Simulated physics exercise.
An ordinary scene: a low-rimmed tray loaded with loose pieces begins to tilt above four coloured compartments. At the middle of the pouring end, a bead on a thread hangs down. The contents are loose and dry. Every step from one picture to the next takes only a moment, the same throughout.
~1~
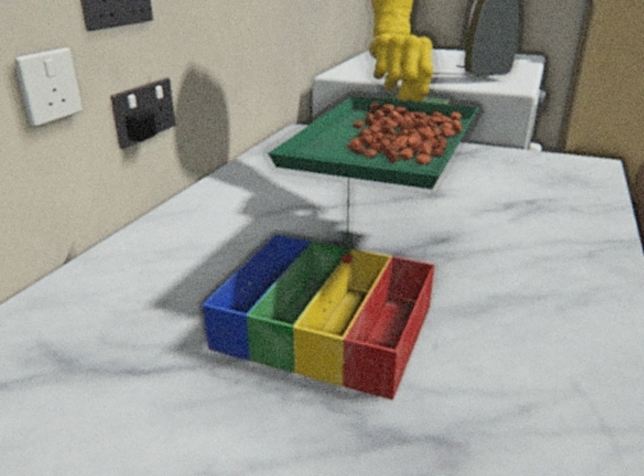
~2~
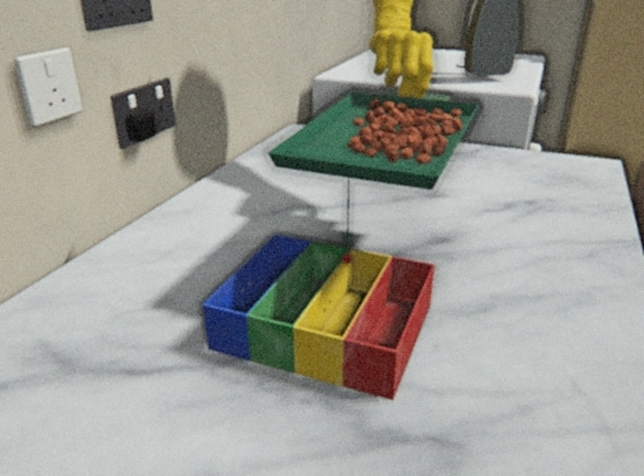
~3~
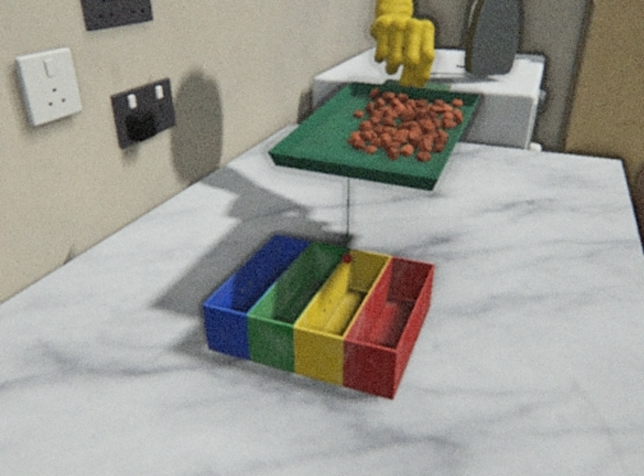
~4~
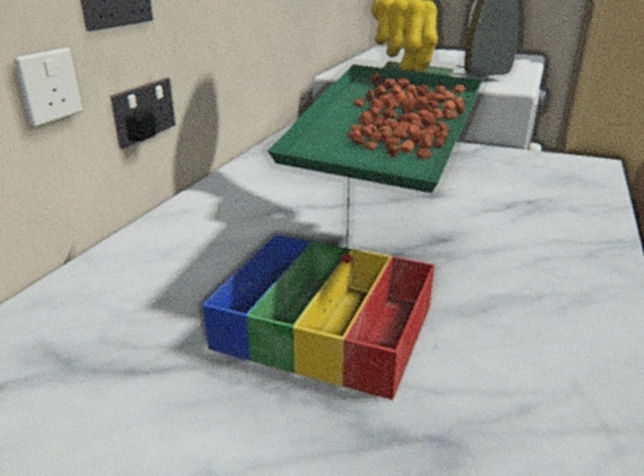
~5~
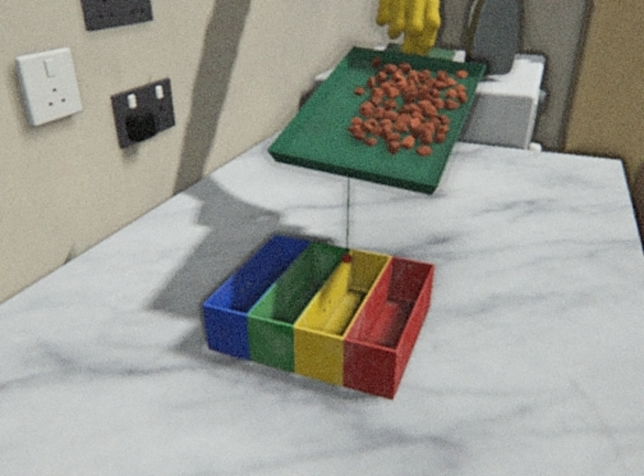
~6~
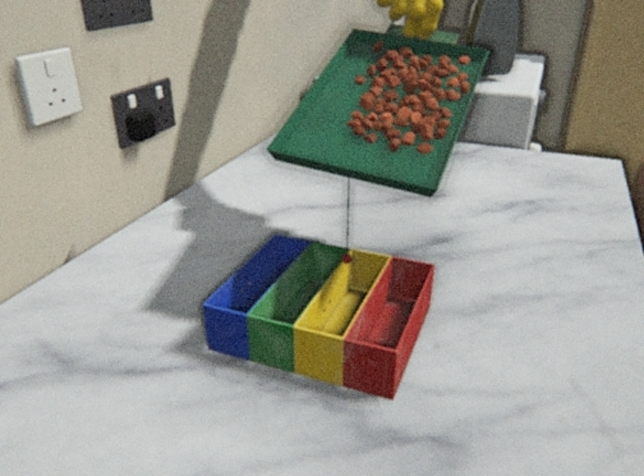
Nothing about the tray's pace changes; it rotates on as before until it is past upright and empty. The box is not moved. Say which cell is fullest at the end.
The red cell is fullest at the end.
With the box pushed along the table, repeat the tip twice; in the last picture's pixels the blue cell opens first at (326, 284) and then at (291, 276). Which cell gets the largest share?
Placing A: Yellow / placing B: The cell in red.
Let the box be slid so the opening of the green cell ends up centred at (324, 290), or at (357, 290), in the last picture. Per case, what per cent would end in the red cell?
In order, 50 % and 20 %.
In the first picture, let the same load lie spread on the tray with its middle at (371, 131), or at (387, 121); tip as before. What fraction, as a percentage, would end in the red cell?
Share in order: Roughly 40 %, 50 %.
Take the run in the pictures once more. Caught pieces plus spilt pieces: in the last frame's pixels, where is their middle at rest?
I'd put the middle somewhere around (385, 349).
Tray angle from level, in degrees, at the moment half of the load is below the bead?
Roughly 80 degrees from level.
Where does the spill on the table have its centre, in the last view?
Roughly at pixel (440, 366).
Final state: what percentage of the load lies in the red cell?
My best guess is about 40 in a hundred.
Soon after the last picture, tray tipped steeply; most on the tray; a small part in the yellow cell; a stray few in the red cell; about a quarter falling or outside the box.
A little later, tray tipped past a quarter turn; about a third in the red cell; about a quarter in the yellow cell; a stray few in the green cell; about a third falling or outside the box.
Later still, tray tipped past a quarter turn; about a third in the red cell; about a quarter in the yellow cell; a small part in the green cell; about a third falling or outside the box.
At rest, tray tipped past a quarter turn; about a third in the red cell; about a quarter in the yellow cell; a small part in the green cell; none in the blue cell; about a third outside the box.
